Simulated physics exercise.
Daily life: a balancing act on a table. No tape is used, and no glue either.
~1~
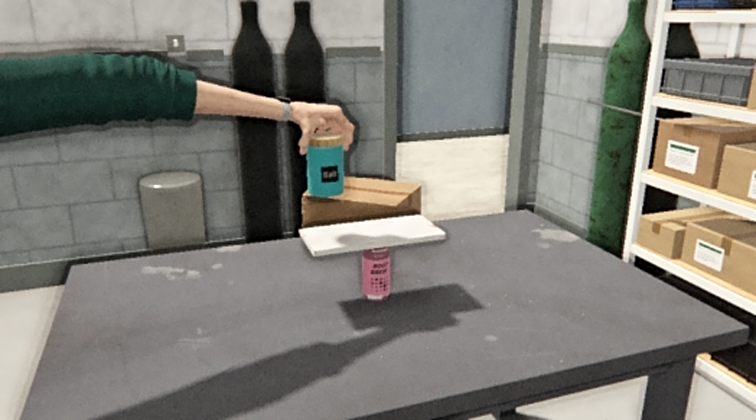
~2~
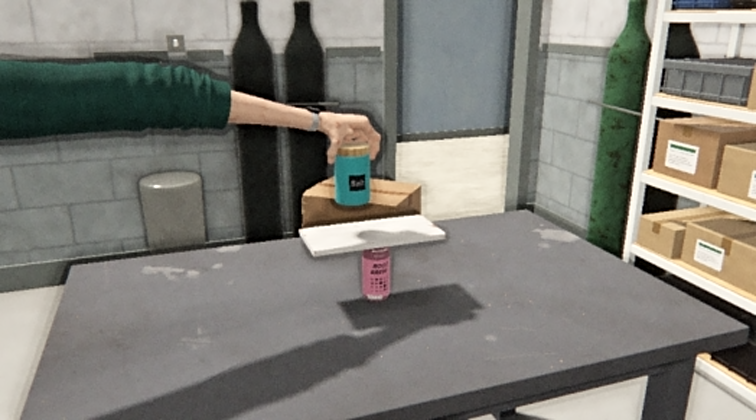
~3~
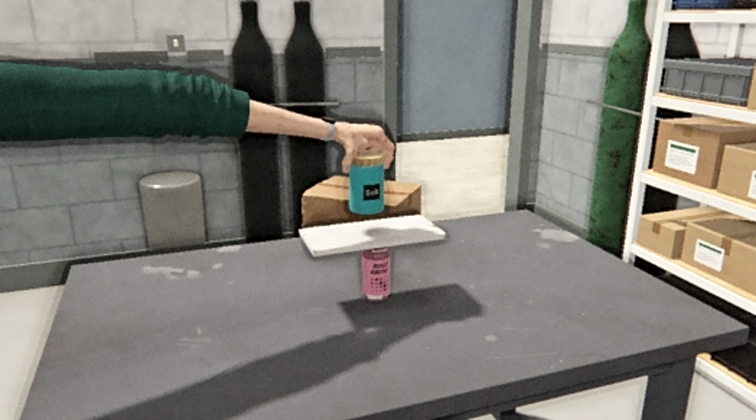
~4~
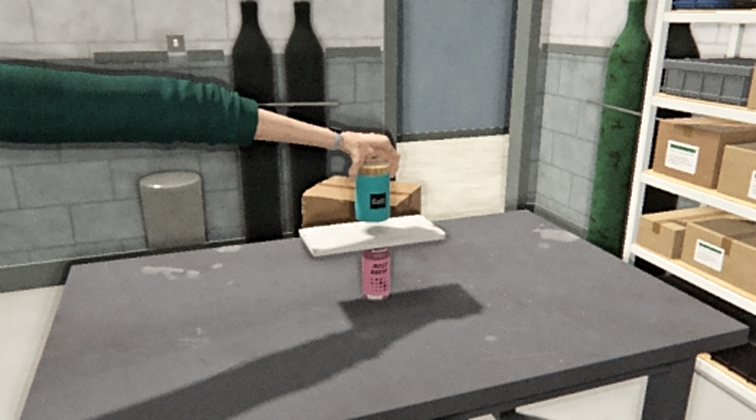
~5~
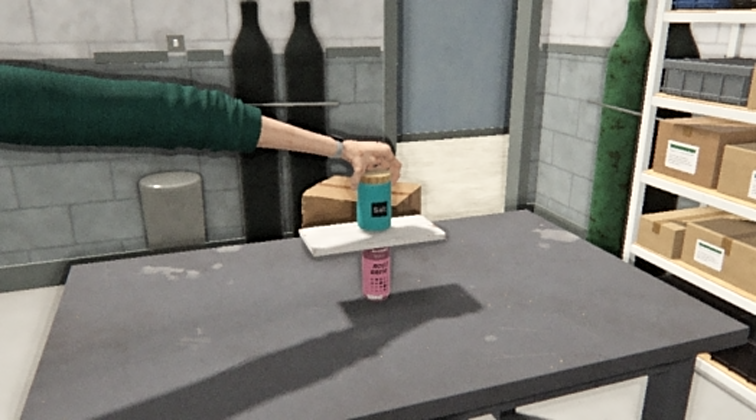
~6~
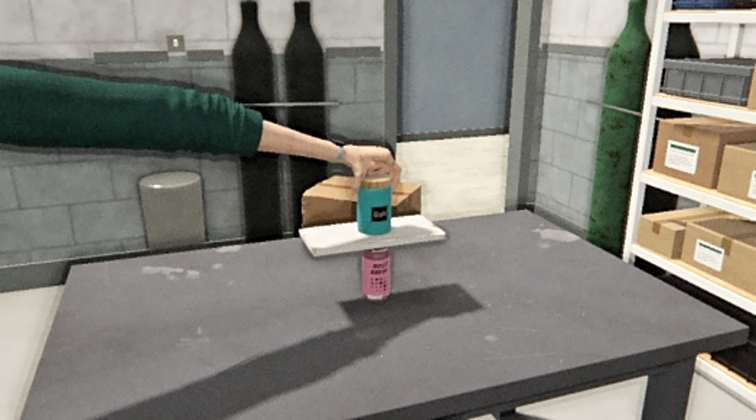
At a dark table in a storage room, a hand in a green sleeve moves a turquoise jar rightward and down onto a white board atop a pink can, and keeps holding the jar's lid.
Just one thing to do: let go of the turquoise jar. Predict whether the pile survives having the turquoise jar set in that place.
Prediction: The pile survives intact.
Then, 0.30 s after the last picture, nothing has stirred.
Then, 0.70 s after the last picture, turquoise jar resting near (374, 204).
At rest, all 3 in place. Seen from the same camera at the end, turquoise jar near (374, 204). The stack keeps its balance.
